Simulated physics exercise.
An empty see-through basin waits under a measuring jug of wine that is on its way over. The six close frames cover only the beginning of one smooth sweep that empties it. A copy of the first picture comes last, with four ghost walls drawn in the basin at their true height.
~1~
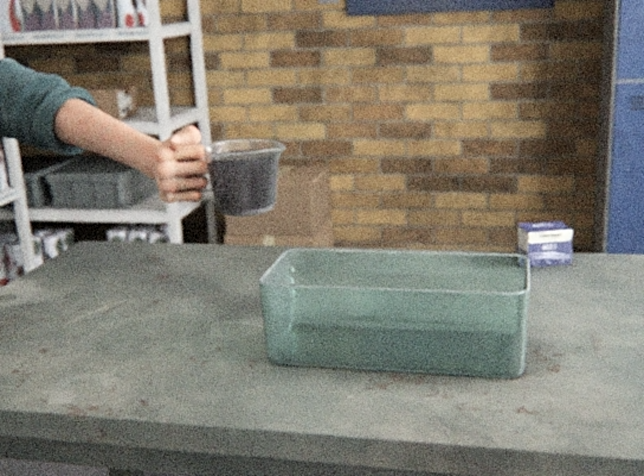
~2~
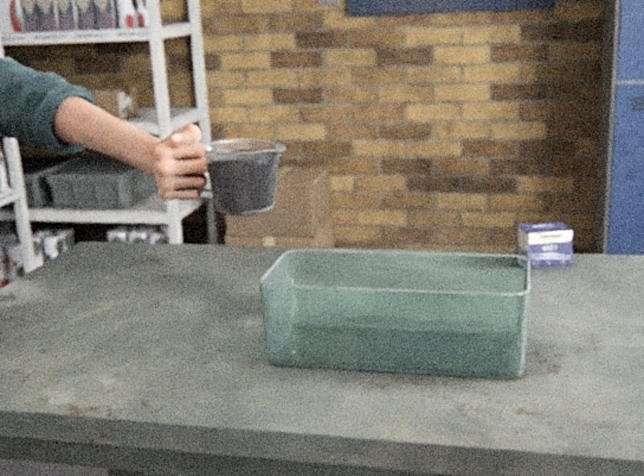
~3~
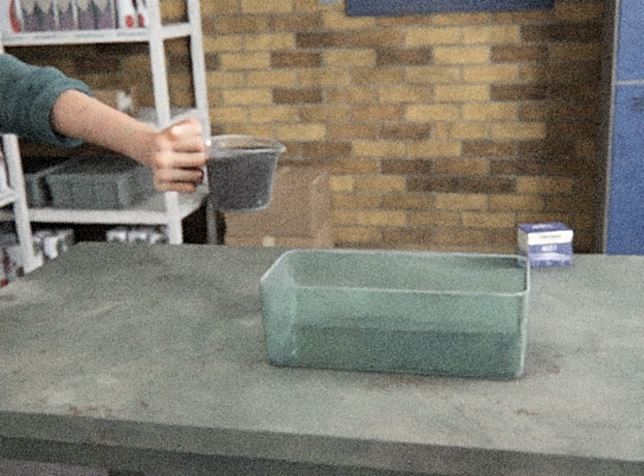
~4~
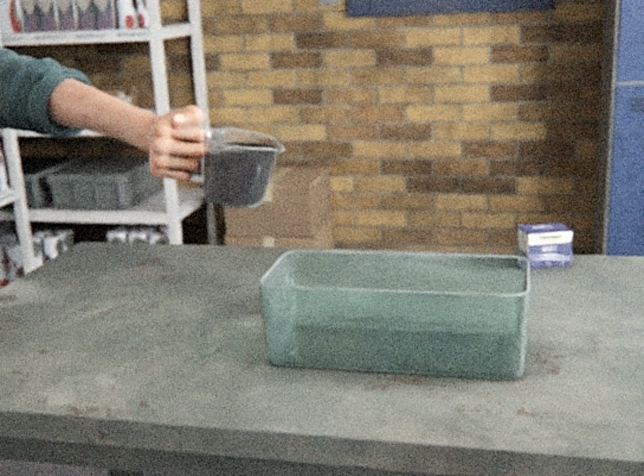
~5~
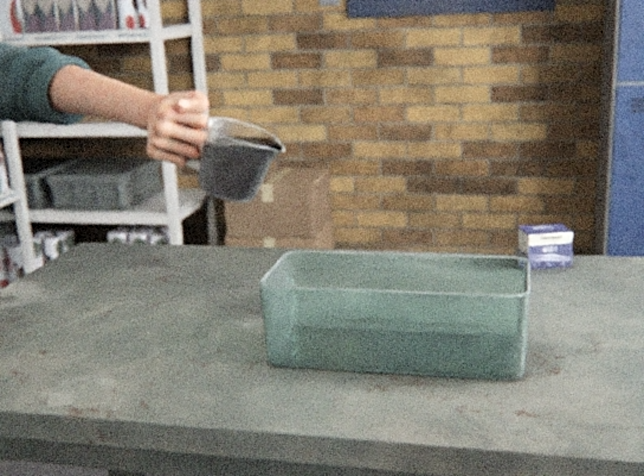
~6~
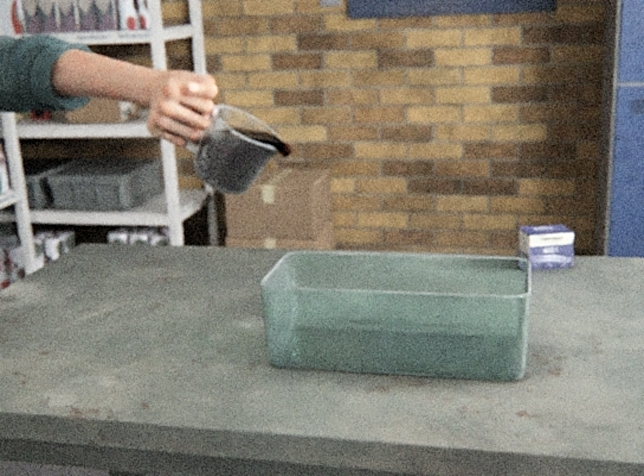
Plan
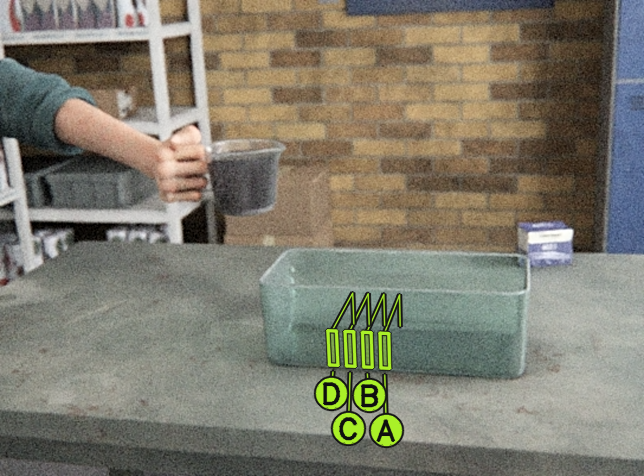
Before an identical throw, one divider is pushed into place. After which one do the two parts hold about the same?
It is B.
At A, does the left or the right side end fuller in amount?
The left one.
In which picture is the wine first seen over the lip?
Picture 6.
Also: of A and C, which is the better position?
That would be C.
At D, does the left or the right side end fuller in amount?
The right one.
On the marked copy, A at (384, 374); B at (367, 373); C at (350, 372); D at (332, 371).
Choosing A, about 92 % ends left of the wall and 4 % right of it; 4 % is lost outside.
Choosing B, about 57 % ends left of the wall and 41 % right of it.
Choosing C, about 18 % ends left of the wall and 80 % right of it.
Choosing D, about 6 % ends left of the wall and 92 % right of it.
